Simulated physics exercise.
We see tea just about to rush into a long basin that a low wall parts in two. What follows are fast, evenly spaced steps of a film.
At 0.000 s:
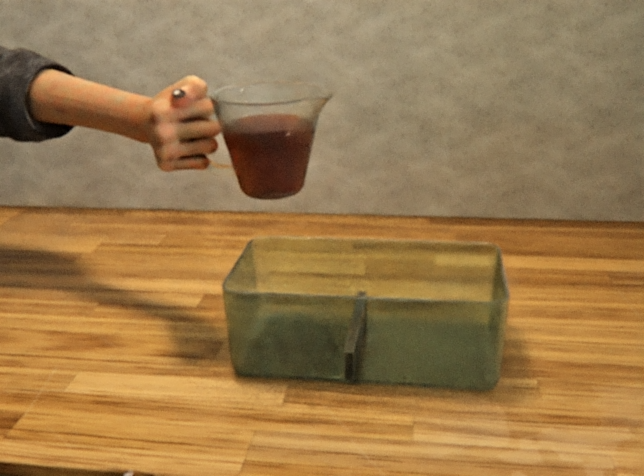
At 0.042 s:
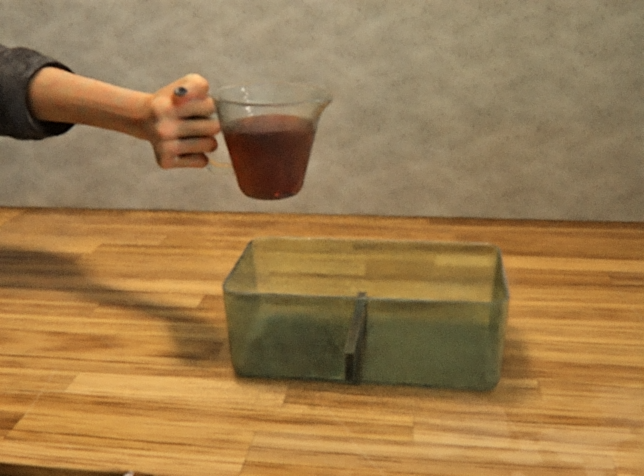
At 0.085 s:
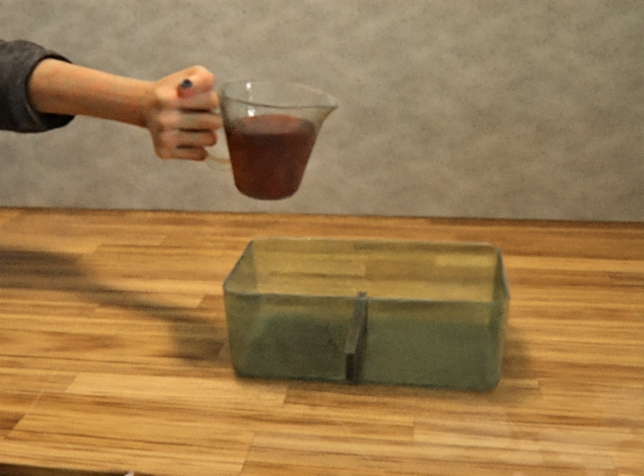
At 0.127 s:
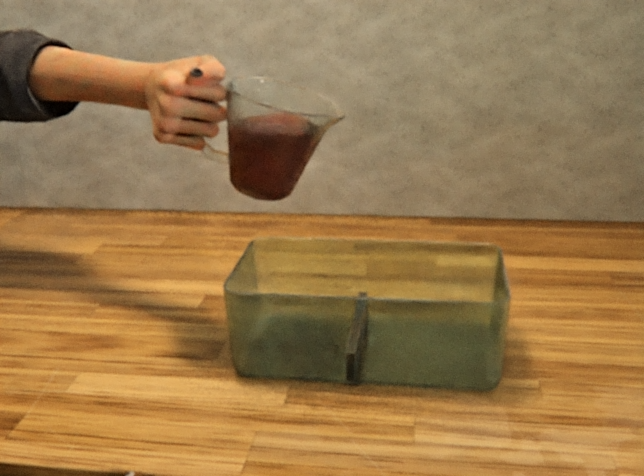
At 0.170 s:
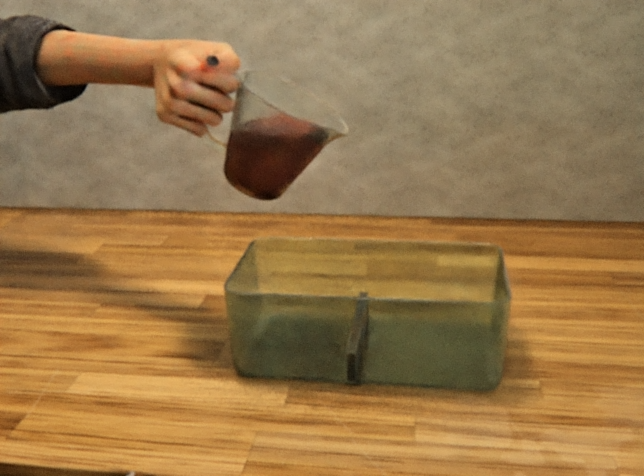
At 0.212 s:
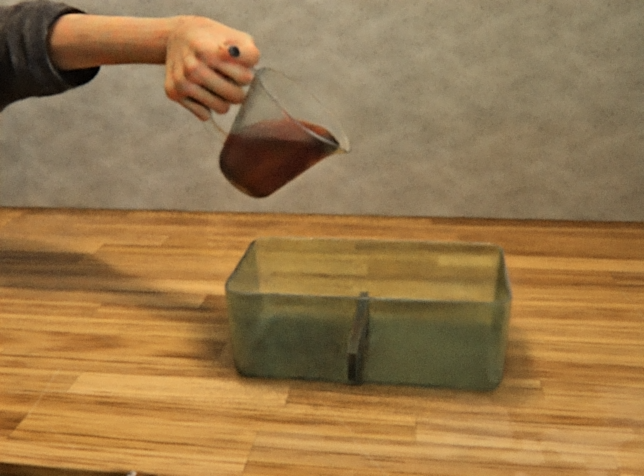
In this clip, a hand holds a clear jug of reddish-brown liquid above a long, divided glass basin on a wooden surface, then rises slightly and tilts the jug steadily to the right, the liquid shifting toward its spout.
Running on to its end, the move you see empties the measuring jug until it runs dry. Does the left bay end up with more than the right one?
The bigger share just pools up in the right section, I think.
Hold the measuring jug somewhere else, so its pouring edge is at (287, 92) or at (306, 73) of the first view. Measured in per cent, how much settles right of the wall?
About 10 % the first time, about 50 % the second.
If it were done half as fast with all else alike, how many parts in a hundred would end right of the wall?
Roughly 90 in a hundred.
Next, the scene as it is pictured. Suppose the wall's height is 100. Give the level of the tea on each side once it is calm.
Left: About 0; right: About 40.
After 0.44 s the tilt is 103° and 40 per cent is still to pour, 0 is left of the wall and 26 right of it.
After 0.62 s the tilt is 105° and 4 per cent is still to pour, 7 is left of the wall and 76 right of it.
After 0.80 s the tilt is 105° and 0 per cent is still to pour, 8 is left of the wall and 89 right of it.
After 0.99 s the tilt is 105° and 0 per cent is still to pour, 9 is left of the wall and 88 right of it.
In the end 9 per cent lies left of the wall, 88 right of it and 3 outside.
